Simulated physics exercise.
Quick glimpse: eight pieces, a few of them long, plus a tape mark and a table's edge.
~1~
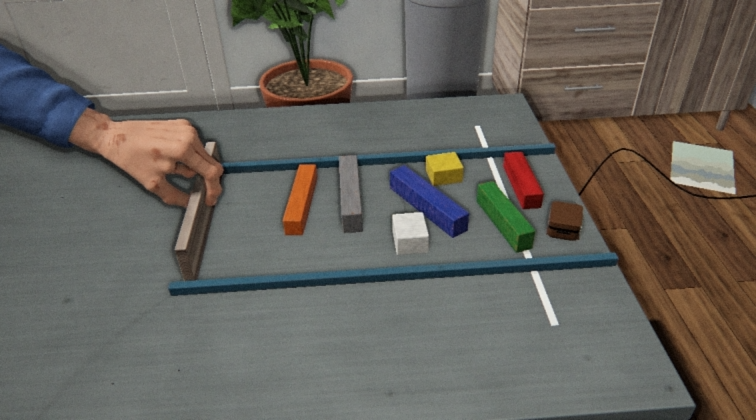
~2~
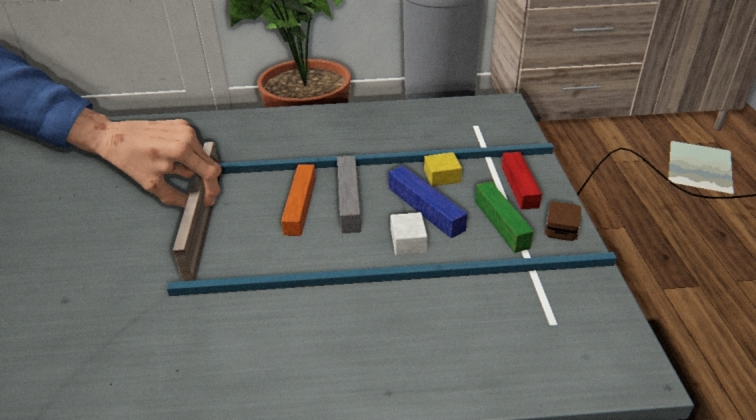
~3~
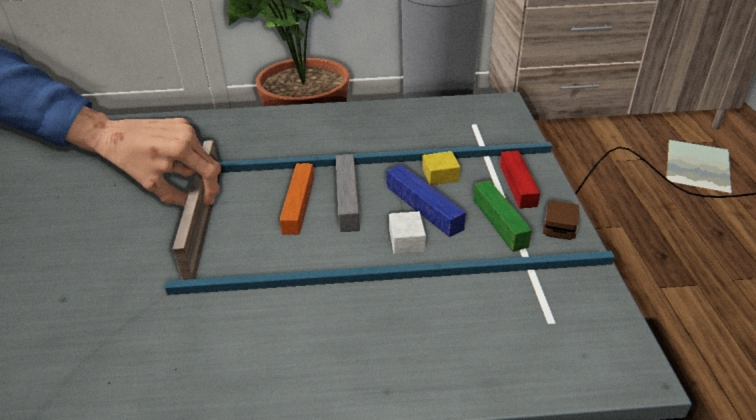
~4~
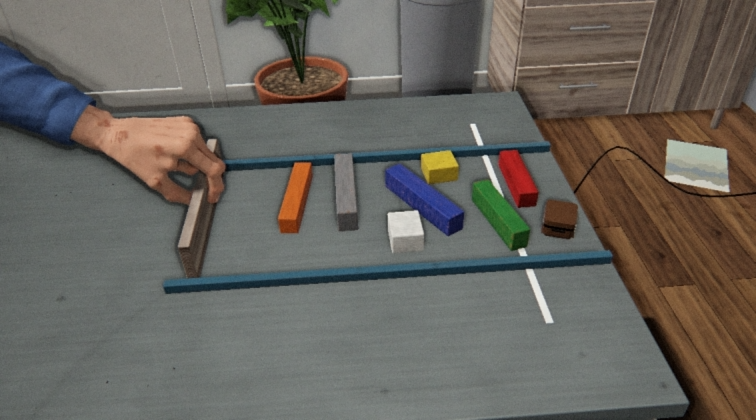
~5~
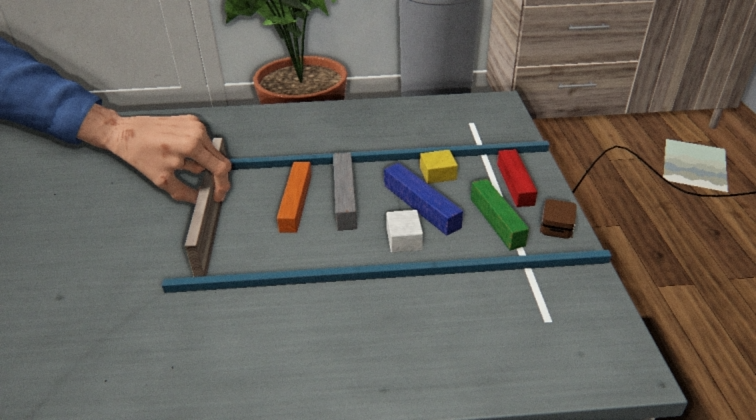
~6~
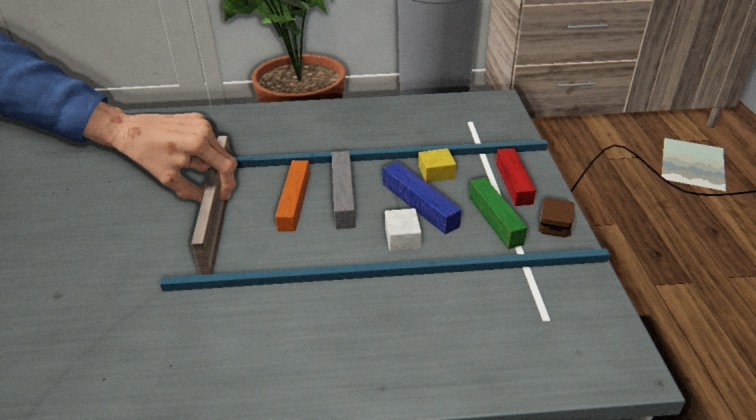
A hand slid an upright wooden board slightly to the right between two blue strips, while the coloured blocks, the brown object and the white tape line ahead of it stayed where they were.
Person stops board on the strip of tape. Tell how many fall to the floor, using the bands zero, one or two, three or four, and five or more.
One or two fall to the floor.
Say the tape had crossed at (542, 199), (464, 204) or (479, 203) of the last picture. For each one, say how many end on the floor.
Down on the floor: 5, 0 and 0.
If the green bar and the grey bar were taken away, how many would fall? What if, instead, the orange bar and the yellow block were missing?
The count is 0 in the first case and 1 in the second.
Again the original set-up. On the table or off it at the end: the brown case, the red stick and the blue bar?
The brown case ends up below; the red stick ends up below; and the blue bar stays put.
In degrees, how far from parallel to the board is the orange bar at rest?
The angle comes out near 0 degrees.
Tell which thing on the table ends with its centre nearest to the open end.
Foremost: The green bar.
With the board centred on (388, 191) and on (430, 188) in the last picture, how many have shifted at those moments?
Answer - first 5, then 6.
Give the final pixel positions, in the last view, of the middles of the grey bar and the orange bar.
You'll find the grey bar at roughly (522, 178) and the orange bar at roughly (504, 181).
Soon after, none off yet; brown case at rest near (557, 219); red stick at rest near (515, 176); green bar at rest near (497, 212).
Then, none off yet; brown case at rest near (559, 218); red stick moved a little near (528, 175); green bar moved a little near (528, 210).
By the end, the number that fall off is one or two; fallen, red stick and brown case.
